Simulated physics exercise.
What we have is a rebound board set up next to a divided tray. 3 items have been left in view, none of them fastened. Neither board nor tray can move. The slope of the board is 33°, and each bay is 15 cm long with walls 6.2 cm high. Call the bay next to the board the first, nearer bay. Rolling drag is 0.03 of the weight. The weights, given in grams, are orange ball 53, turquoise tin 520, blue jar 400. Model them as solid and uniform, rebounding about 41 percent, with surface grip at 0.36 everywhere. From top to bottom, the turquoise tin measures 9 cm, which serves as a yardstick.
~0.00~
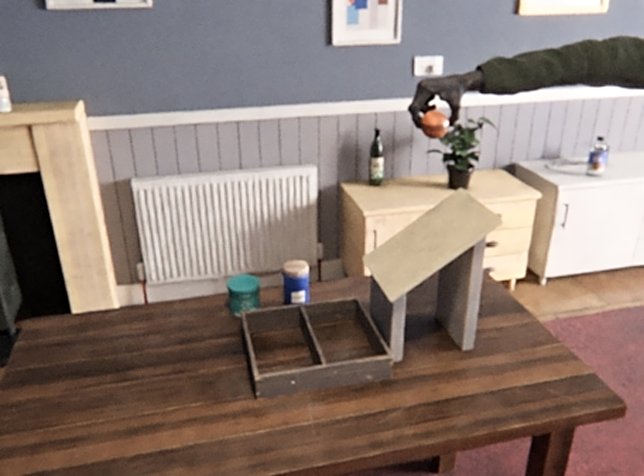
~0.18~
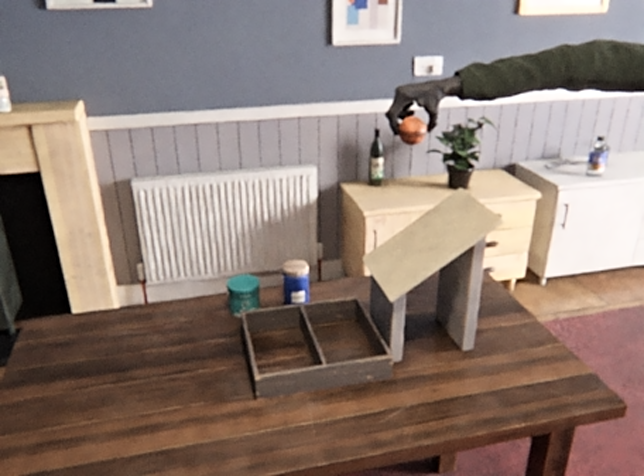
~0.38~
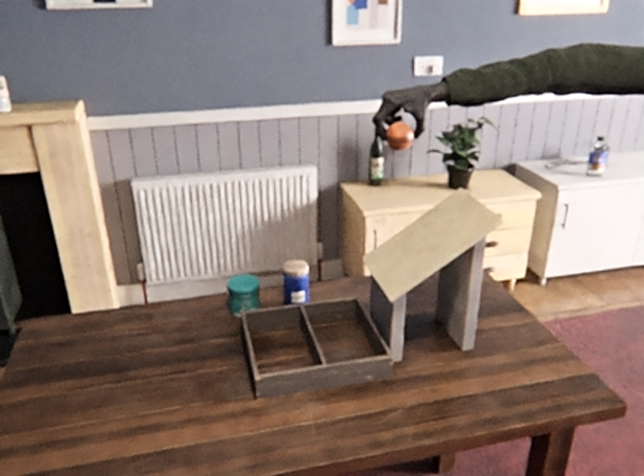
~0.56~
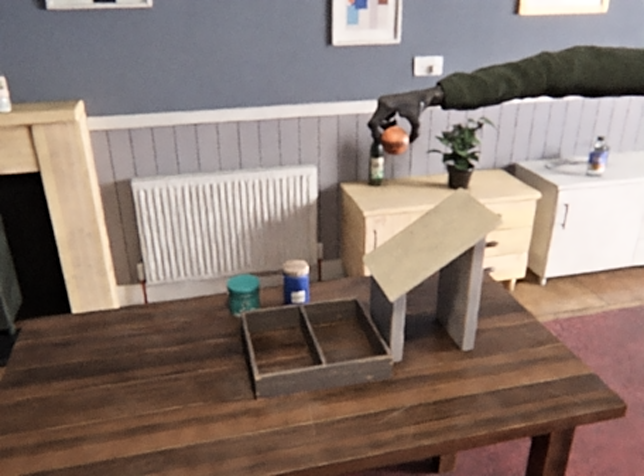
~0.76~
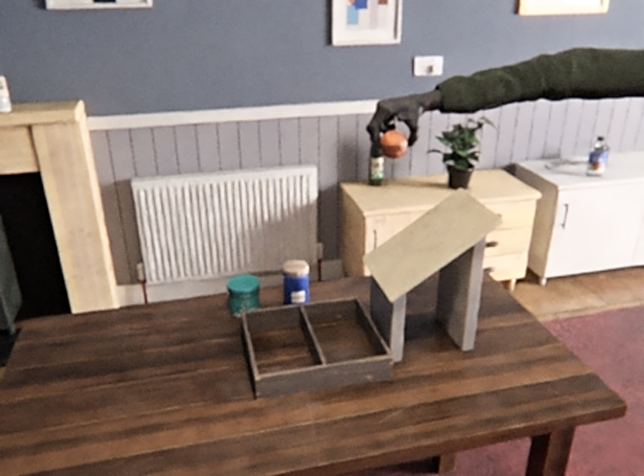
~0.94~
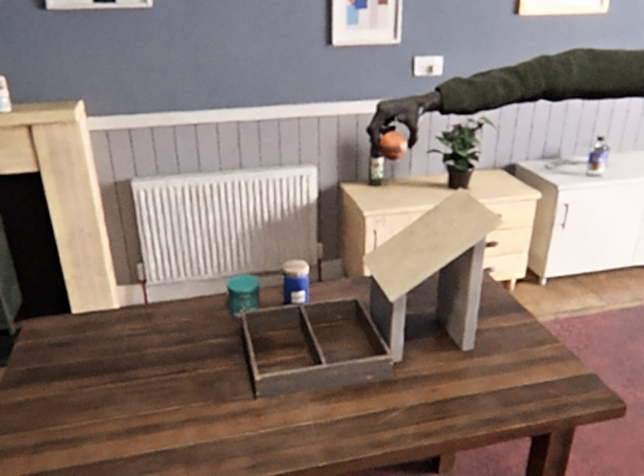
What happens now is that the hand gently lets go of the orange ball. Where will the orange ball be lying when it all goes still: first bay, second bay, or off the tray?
Watch it come to rest in the trailing pocket.
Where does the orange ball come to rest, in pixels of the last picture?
At pixel (295, 346) or so, give or take.
Around 1.14 s, orange ball near (391, 189).
Around 1.34 s, orange ball near (334, 277).
Around 1.44 s, orange ball near (286, 334).
Around 1.64 s, it is in the farther bay; orange ball near (287, 343).
Finally (2.3 s), it is in the farther bay; the bystanders still in place (within 4 cm). Final places as that camera would see them, orange ball near (295, 346).
